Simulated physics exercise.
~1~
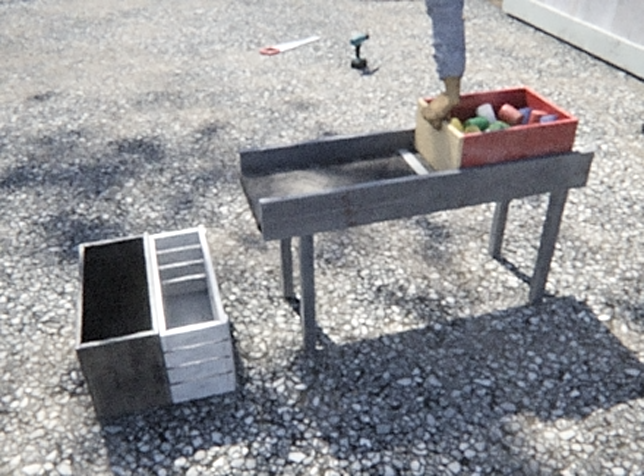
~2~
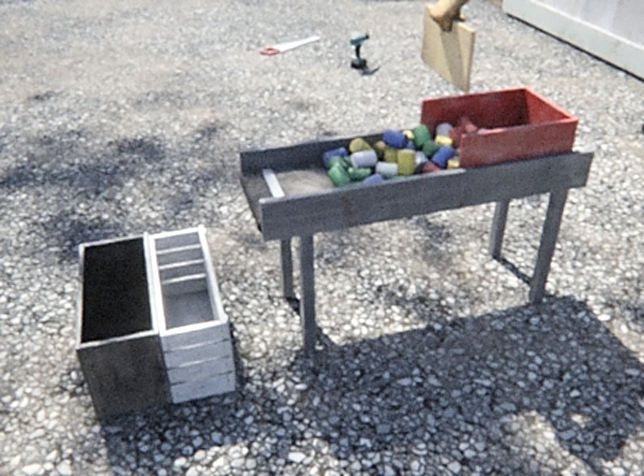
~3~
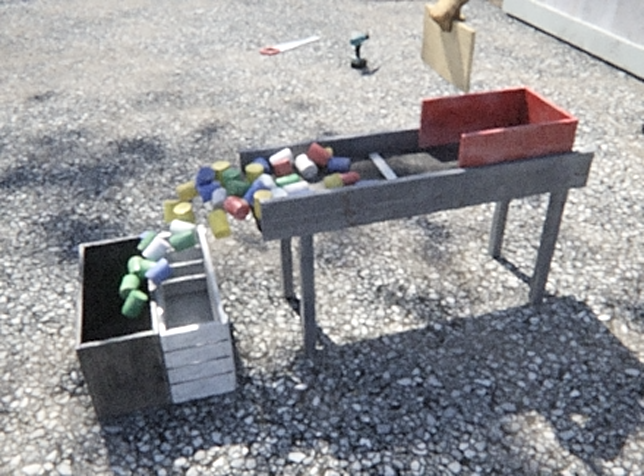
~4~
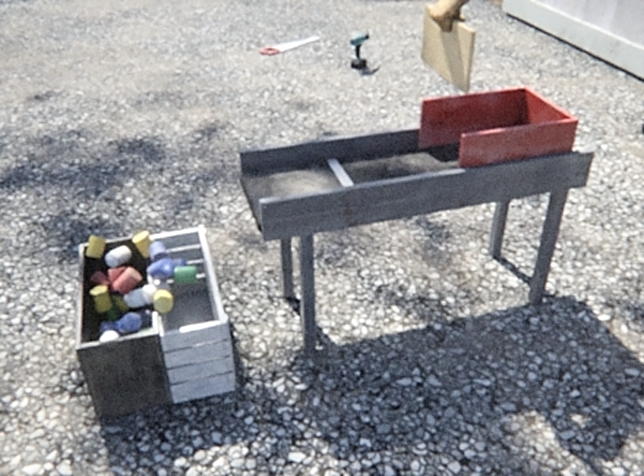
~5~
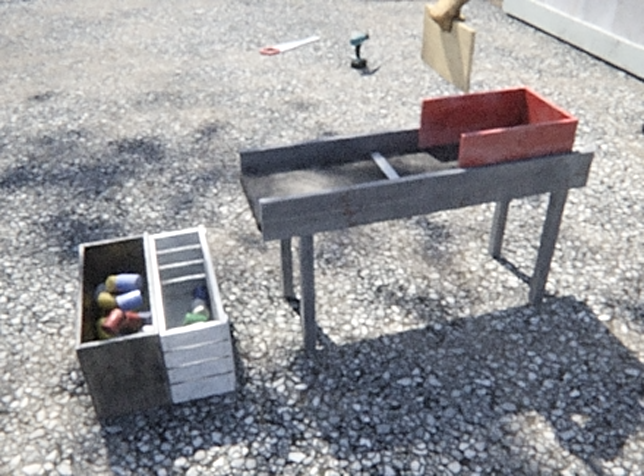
A hand lifts a gate and colourful jars ride left, falling mostly into a black tote.
